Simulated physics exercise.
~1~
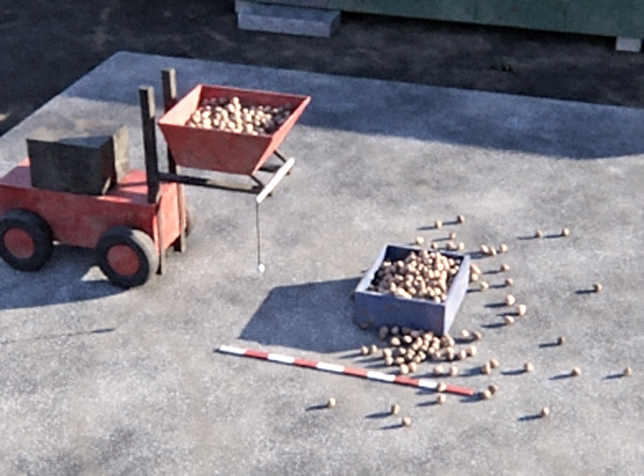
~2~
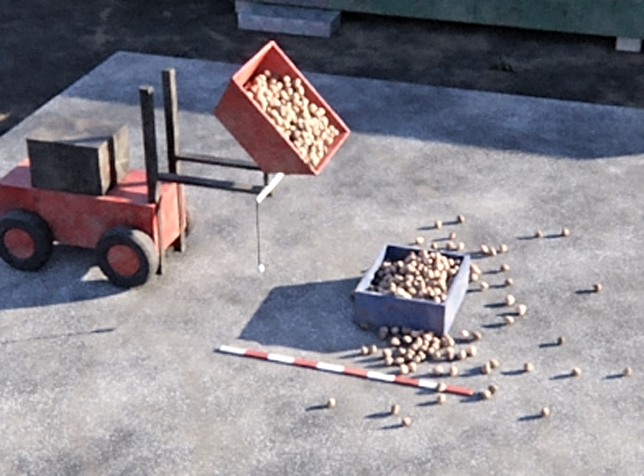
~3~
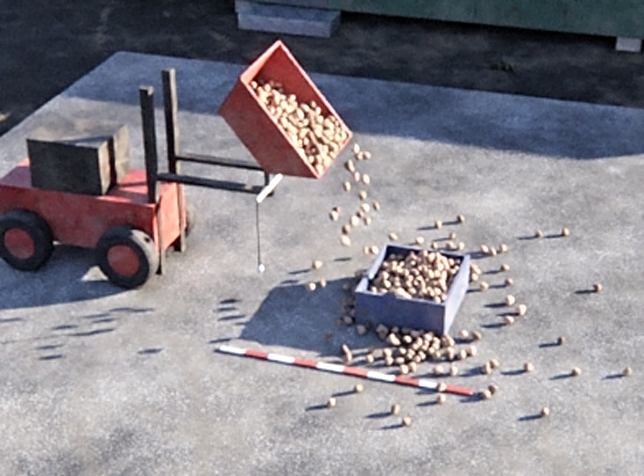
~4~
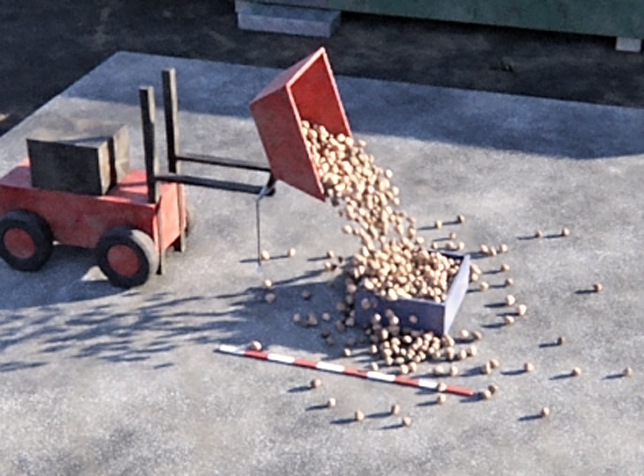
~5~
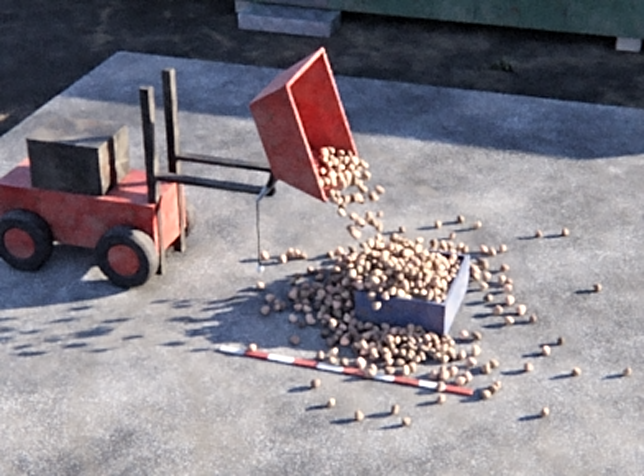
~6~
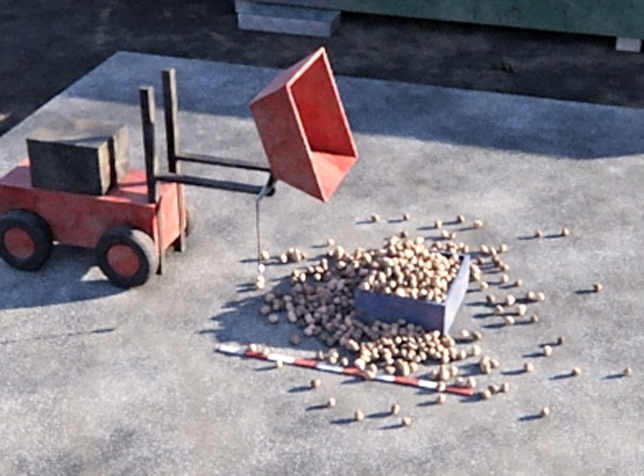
On a sunlit concrete yard, a red forklift tipped its raised skip of round stones toward a blue bin already full, paused, then tipped further until the skip emptied, leaving the bin heaped and stones spilled around it and over the striped staff.
